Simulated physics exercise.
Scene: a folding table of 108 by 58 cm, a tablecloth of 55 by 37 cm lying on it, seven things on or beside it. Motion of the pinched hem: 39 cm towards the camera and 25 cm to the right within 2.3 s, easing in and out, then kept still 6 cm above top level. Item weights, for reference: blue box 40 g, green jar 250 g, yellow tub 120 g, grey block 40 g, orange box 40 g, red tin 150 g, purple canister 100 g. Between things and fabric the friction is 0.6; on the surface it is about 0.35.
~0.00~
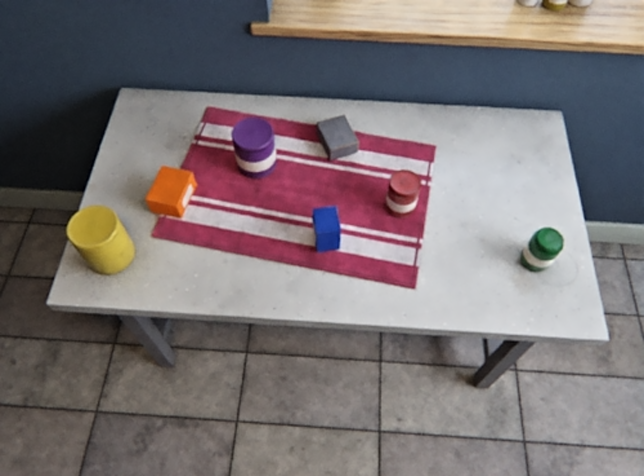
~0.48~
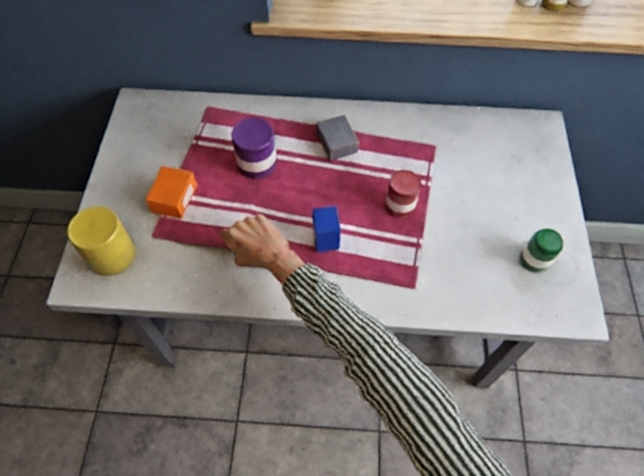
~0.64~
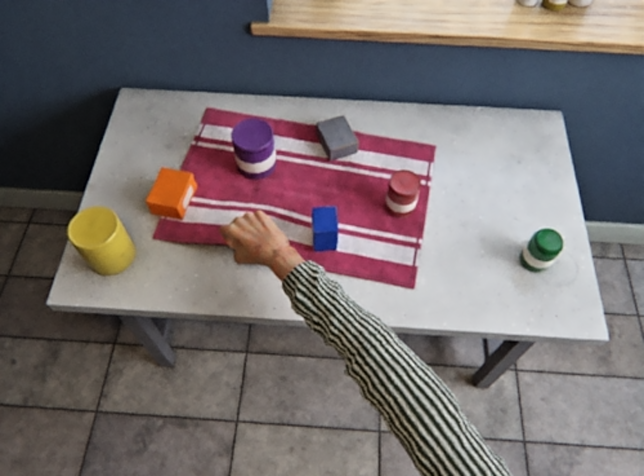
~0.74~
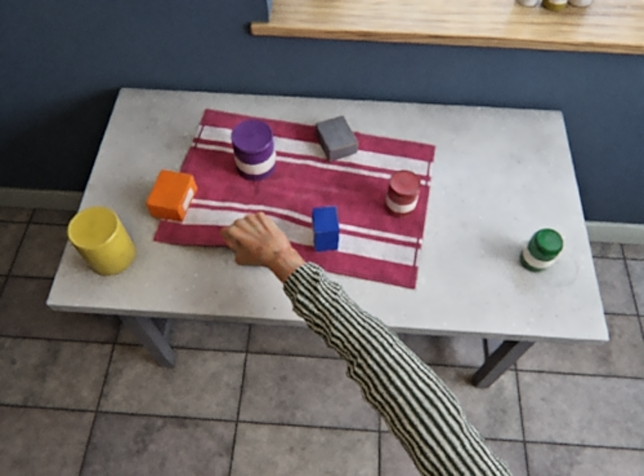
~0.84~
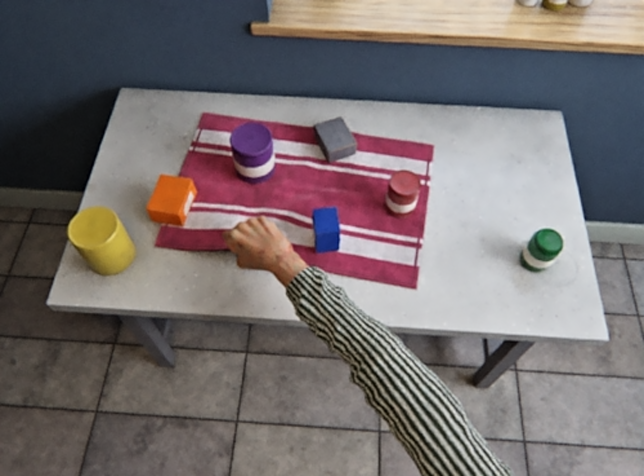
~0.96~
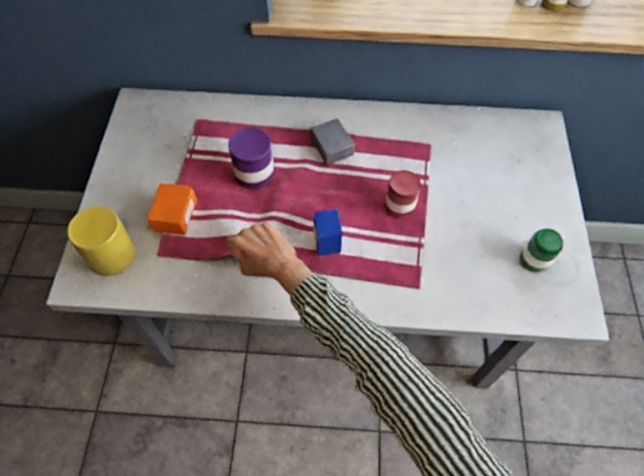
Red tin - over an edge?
Looks to me like it holds out.
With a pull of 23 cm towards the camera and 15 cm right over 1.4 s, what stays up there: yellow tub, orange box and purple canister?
So the yellow tub does not fall, the orange box comes down, and the purple canister does not fall.
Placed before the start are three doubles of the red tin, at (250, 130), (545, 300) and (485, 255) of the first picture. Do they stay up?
First leaves the top, second keeps its place, third keeps its place.
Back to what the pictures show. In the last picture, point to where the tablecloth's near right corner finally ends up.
At about (474, 329).
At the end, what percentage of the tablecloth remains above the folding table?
Around 30 percent.
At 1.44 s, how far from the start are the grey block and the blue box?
The grey block is about 8 cm off and the blue box about 6 cm.
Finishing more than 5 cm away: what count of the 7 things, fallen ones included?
That gives 5.
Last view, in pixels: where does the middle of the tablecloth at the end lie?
The middle ends up near pixel (332, 359).
By 1.4 s, 100 % of the tablecloth is still over the top; orange box 19 cm off its start, purple canister 14 cm off its start, grey block 9 cm off its start.
By 1.9 s, 75 % of the tablecloth is still over the top; red tin 8 cm off its start, orange box over the edge, purple canister 30 cm off its start.
By 2.4 s, 40 % of the tablecloth is still over the top; red tin 18 cm off its start at (391, 259), purple canister over the edge, orange box over the edge.
By 2.9 s, 30 % of the tablecloth is still over the top; red tin 24 cm off its start, purple canister over the edge, blue box over the edge.
By 4.5 s, 30 % of the tablecloth is still over the top; red tin 24 cm off its start at (390, 289), purple canister over the edge, grey block over the edge, blue box over the edge.
